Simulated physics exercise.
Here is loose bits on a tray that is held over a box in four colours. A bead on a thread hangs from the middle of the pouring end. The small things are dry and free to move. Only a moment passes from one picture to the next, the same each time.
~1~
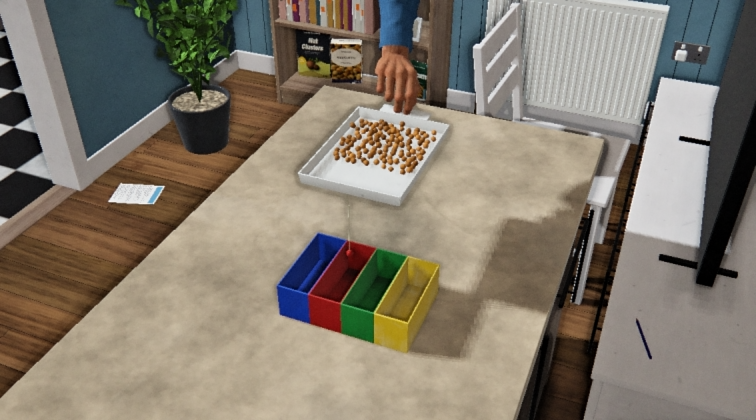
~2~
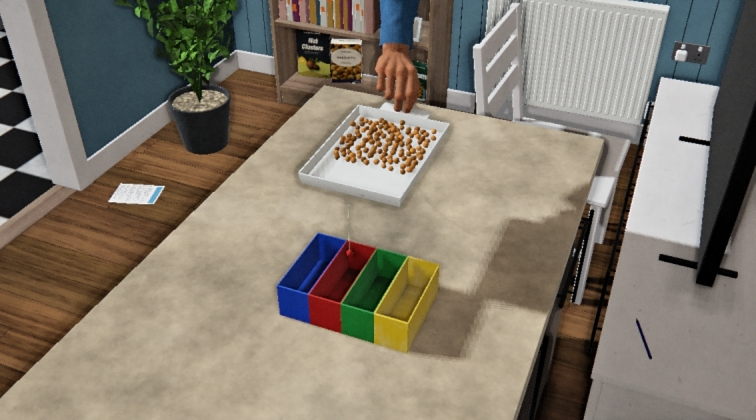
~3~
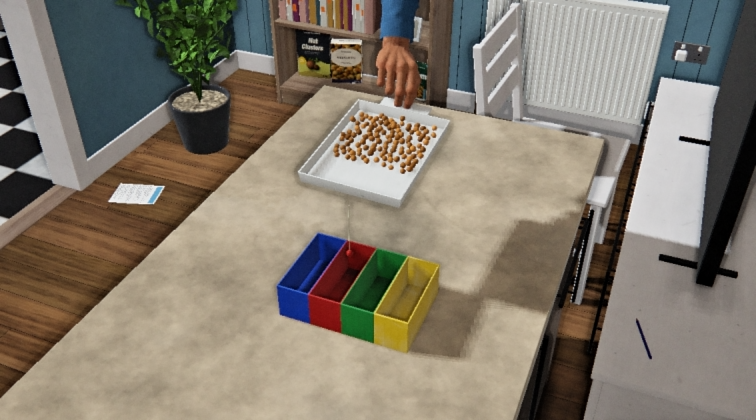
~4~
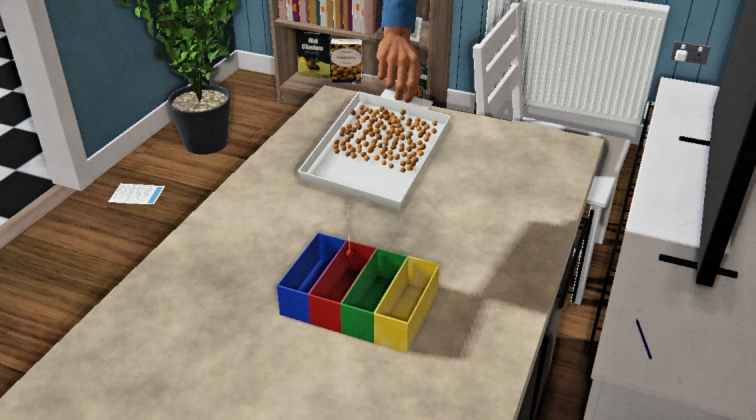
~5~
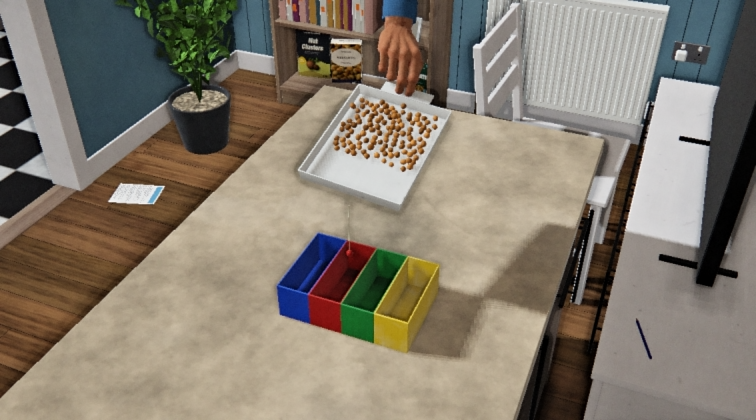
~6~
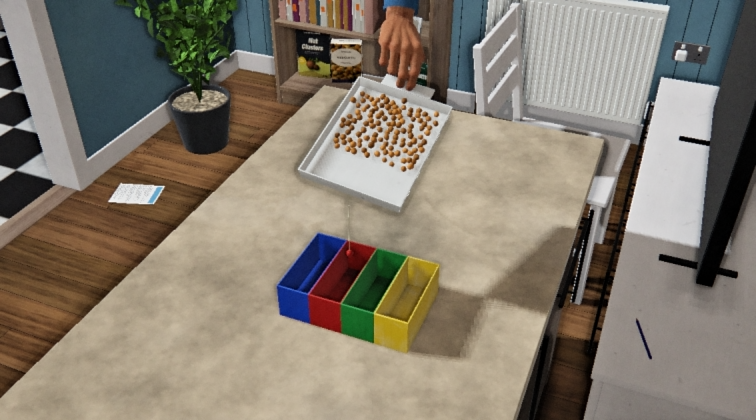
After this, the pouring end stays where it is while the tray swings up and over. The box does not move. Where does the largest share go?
It favours the green compartment.
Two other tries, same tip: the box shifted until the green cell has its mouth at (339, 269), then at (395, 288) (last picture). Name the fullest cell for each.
At the first place the yellow cell, at the second the green one.
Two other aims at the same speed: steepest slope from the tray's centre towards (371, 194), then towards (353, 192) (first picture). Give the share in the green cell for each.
About 60 and 40 per cent.
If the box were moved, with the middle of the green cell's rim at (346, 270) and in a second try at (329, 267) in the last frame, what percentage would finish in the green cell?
About 0 and 0 per cent.
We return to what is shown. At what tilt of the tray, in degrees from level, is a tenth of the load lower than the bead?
Roughly 100°.
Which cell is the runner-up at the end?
Next in line is that yellow cell.
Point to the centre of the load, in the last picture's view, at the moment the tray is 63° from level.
At about (389, 184).
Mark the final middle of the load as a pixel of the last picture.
Near (385, 302).
Soon after the last picture, tray tipped steeply; nearly all on the tray; a stray few in the green cell; a stray few in the yellow cell; a stray few falling or outside the box.
A little later, tray tipped past a quarter turn; most on the tray; a small part in the green cell; a small part in the yellow cell; a small part falling or outside the box.
Later still, tray tipped past a quarter turn; about two thirds in the green cell; about a quarter in the yellow cell; a stray few in the red cell; a stray few falling or outside the box.
At rest, tray tipped past a quarter turn; about two thirds in the green cell; about a quarter in the yellow cell; a stray few in the red cell; none in the blue cell; a stray few outside the box.
